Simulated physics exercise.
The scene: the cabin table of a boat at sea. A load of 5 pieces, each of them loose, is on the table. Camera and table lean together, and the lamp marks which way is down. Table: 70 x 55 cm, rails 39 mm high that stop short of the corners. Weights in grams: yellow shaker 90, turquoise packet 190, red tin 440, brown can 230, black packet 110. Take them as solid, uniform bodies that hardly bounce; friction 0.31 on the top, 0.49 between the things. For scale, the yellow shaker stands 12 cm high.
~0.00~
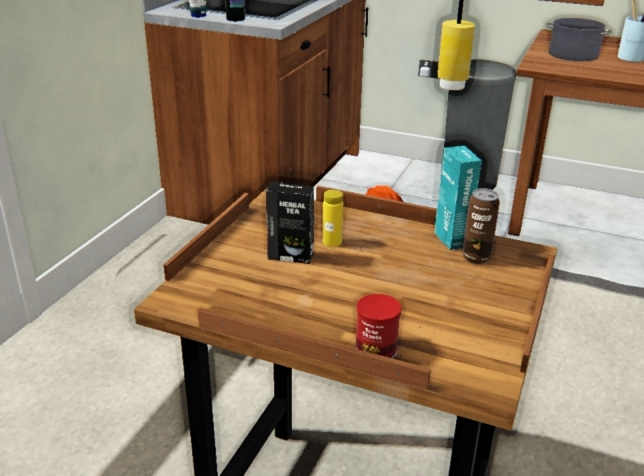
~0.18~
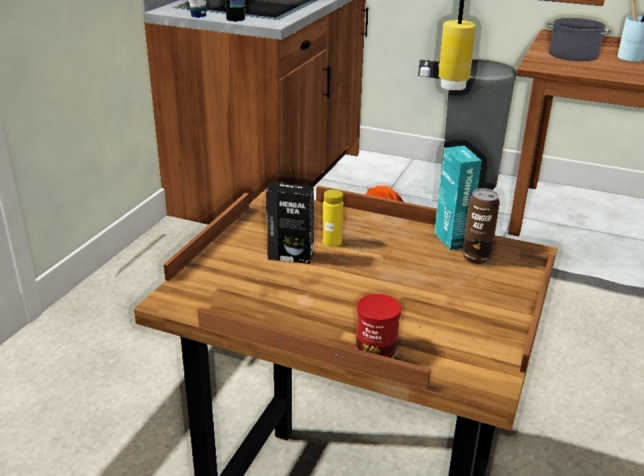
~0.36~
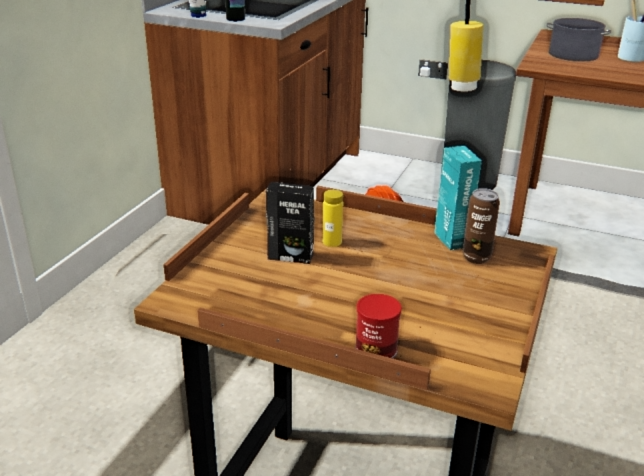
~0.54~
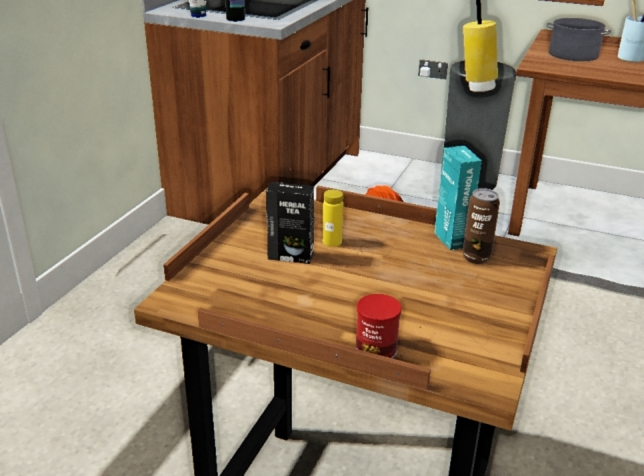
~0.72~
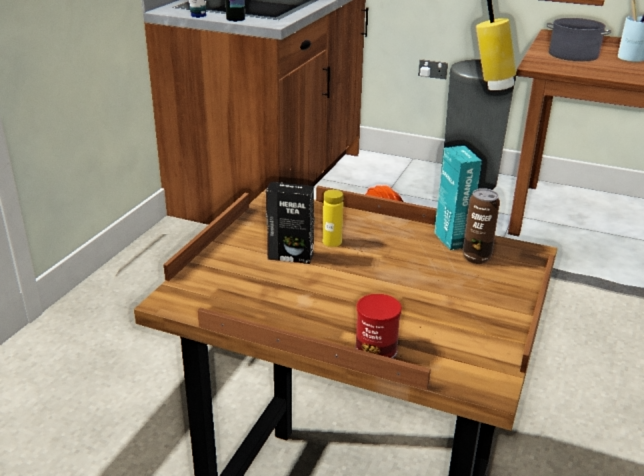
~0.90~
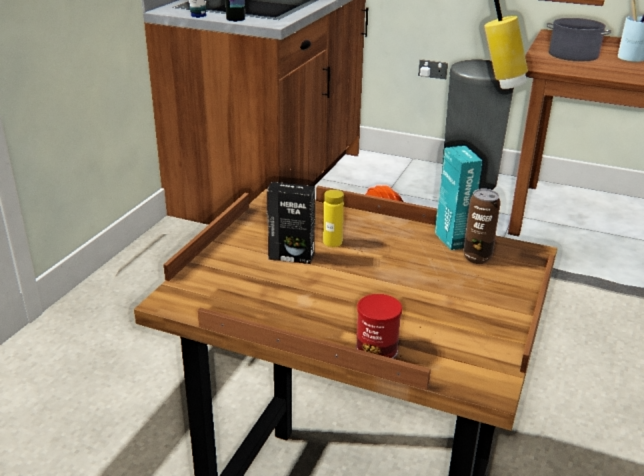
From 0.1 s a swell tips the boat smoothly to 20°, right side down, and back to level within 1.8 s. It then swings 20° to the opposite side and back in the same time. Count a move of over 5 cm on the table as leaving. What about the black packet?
The black packet holds its spot.
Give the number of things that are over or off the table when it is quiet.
In all, 1.
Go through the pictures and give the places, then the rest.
In the first frame, boat level; black packet (291, 224); yellow shaker (333, 218).
In the second frame, boat level; red tin (378, 328); brown can (481, 227).
In the third frame, floor tilted 4°, right side down; yellow shaker (333, 218); turquoise packet (457, 199).
In the fourth frame, floor tilted 10°, right side down; red tin (378, 328); brown can (481, 227).
In the fifth frame, floor tilted 16°, right side down; yellow shaker (333, 218); turquoise packet (457, 199).
In the sixth frame, floor tilted 19°, right side down; black packet (291, 224); red tin (378, 328).
After 1.40 s, floor tilted 12°, right side down; black packet slid 6 cm near (317, 229); turquoise packet tipped 41° from how it sat; yellow shaker slid 5 cm.
After 1.90 s, boat level; turquoise packet now off the table; black packet slid 6 cm near (318, 230); brown can slid 7 cm.
After 2.80 s, floor tilted 20°, left side down; black packet slid 5 cm near (315, 229); brown can slid 7 cm; yellow shaker slid 5 cm.
At rest (4.2 s), off the table, turquoise packet; the other 4 in place, give or take 5 cm. In the last view, black packet near (290, 223).
